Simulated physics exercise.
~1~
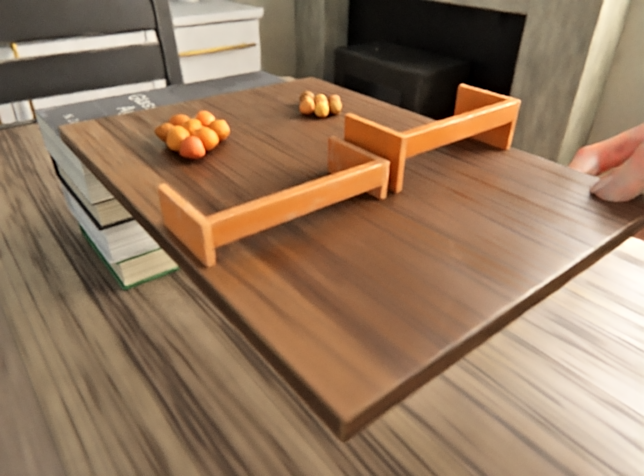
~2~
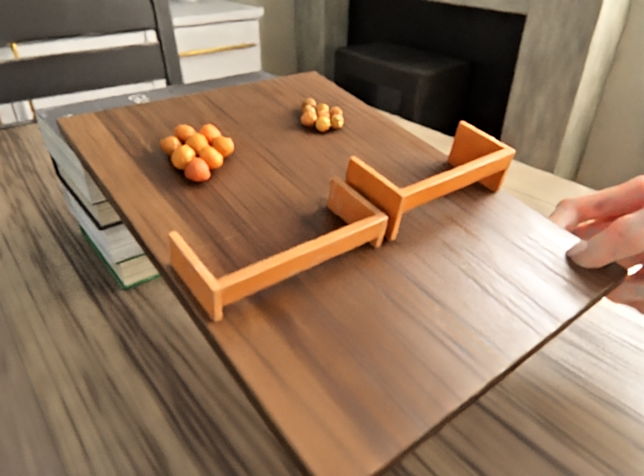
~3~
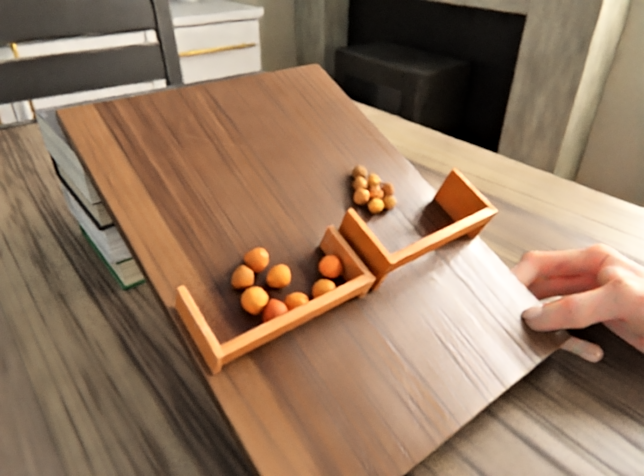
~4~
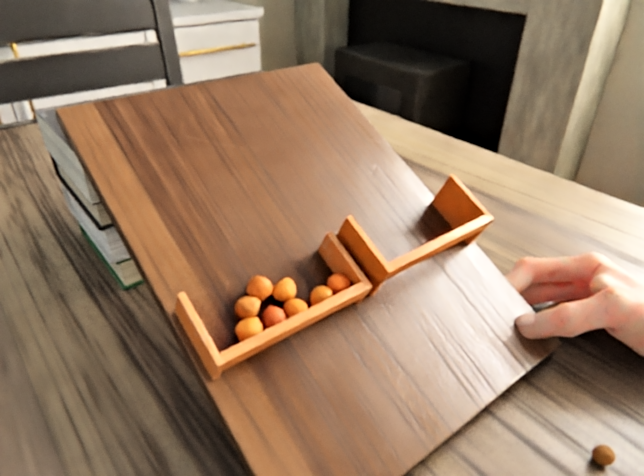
In the video, a hand lowers one end of a wooden board propped on books, tilting it steeply. Two clusters of small round orange and brownish items slide down; the orange ones gather behind an orange barrier, while the others pass theirs, one ending up on the table.
